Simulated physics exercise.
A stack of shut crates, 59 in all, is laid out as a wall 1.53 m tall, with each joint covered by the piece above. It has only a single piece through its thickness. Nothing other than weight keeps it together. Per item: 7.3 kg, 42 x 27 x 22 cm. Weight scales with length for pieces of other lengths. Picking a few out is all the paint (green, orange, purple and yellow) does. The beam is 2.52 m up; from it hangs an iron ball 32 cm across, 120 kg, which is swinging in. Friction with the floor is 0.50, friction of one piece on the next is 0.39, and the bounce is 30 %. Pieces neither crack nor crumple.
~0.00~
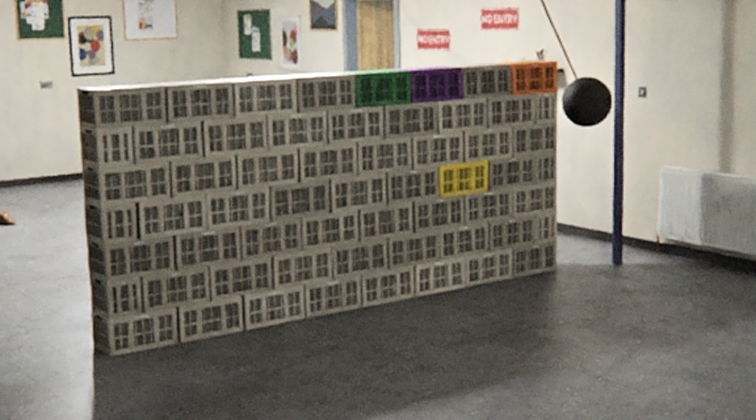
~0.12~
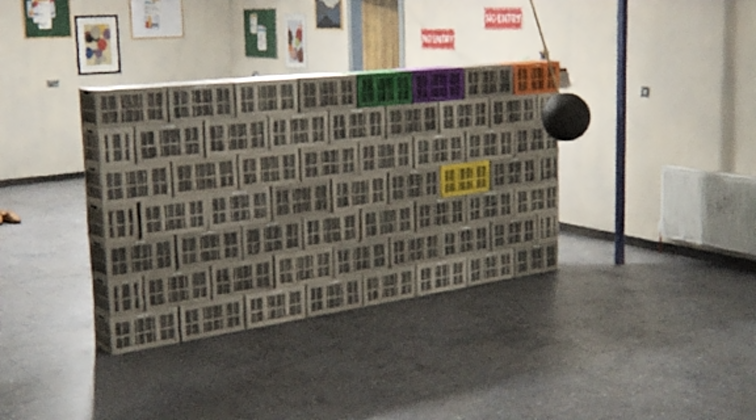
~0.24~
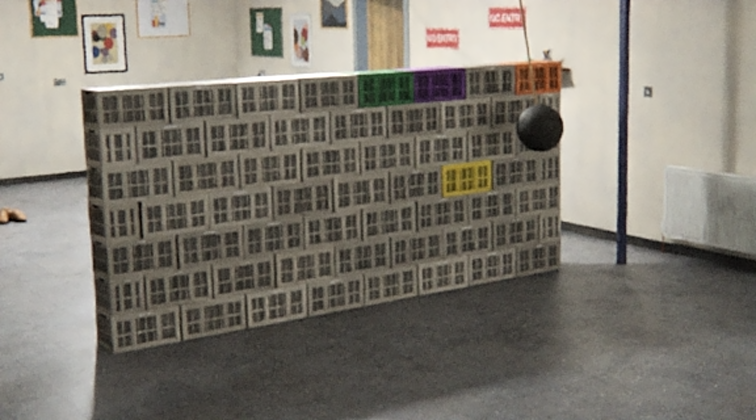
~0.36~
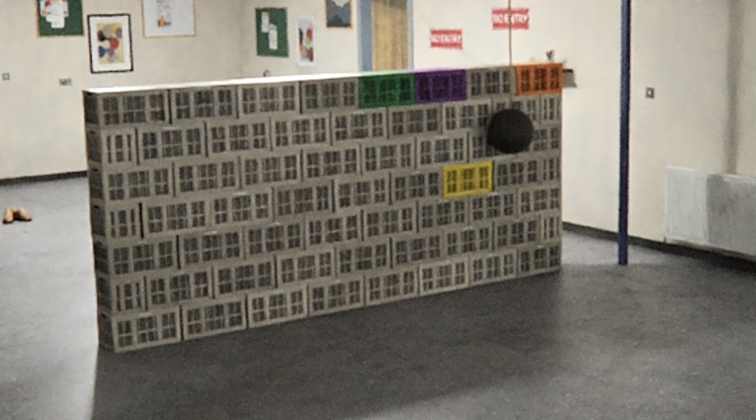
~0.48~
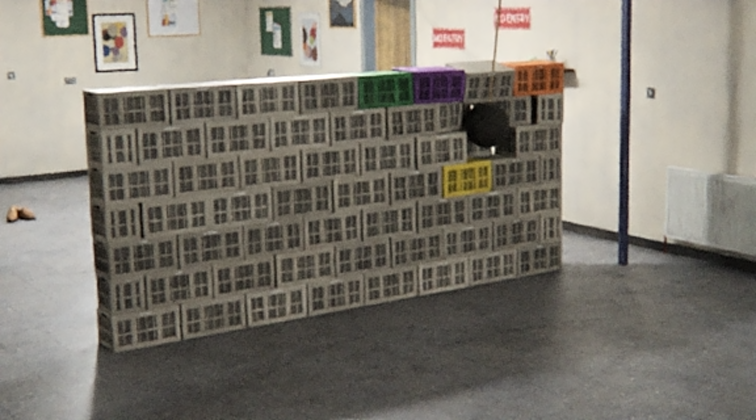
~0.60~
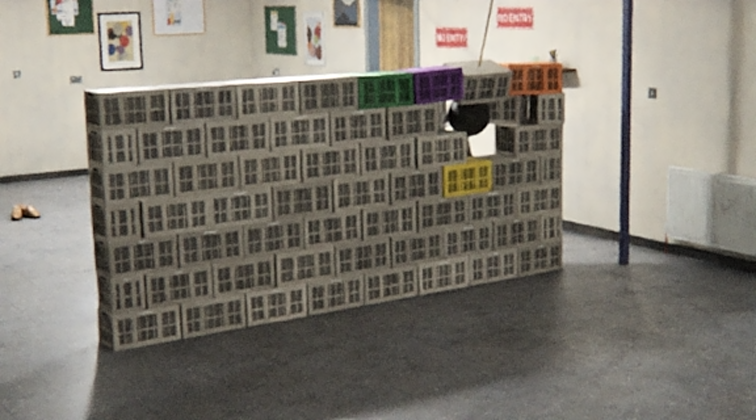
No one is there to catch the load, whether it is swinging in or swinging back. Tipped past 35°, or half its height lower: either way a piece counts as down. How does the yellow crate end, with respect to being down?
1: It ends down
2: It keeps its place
The answer is 2.
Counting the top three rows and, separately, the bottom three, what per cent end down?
That's 20% up top and 0% at the bottom.
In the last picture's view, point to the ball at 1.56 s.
Roughly at pixel (502, 130).
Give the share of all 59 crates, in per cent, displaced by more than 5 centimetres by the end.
That comes to 10 in a hundred.
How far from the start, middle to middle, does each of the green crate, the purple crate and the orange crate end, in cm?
Green 0, purple 160, orange 140.
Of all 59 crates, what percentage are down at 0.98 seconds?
By then 5 %.
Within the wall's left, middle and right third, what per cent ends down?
From the left: 0, then 0, then 30 percent.
By 0.98 s, line 34° past plumb; 4 of the 59 crates down; yellow crate unmoved; purple crate tilted 23°.
By 1.56 s, line 3° past plumb; 6 of the 59 crates down; yellow crate unmoved; orange crate on its side.
When it is over (3.1 s), line 22° past plumb; 6 of the 59 crates down; yellow crate unmoved; purple crate on its side; orange crate on its side. In pixels of the last frame, middles, yellow crate near (456, 177), purple crate near (514, 231).
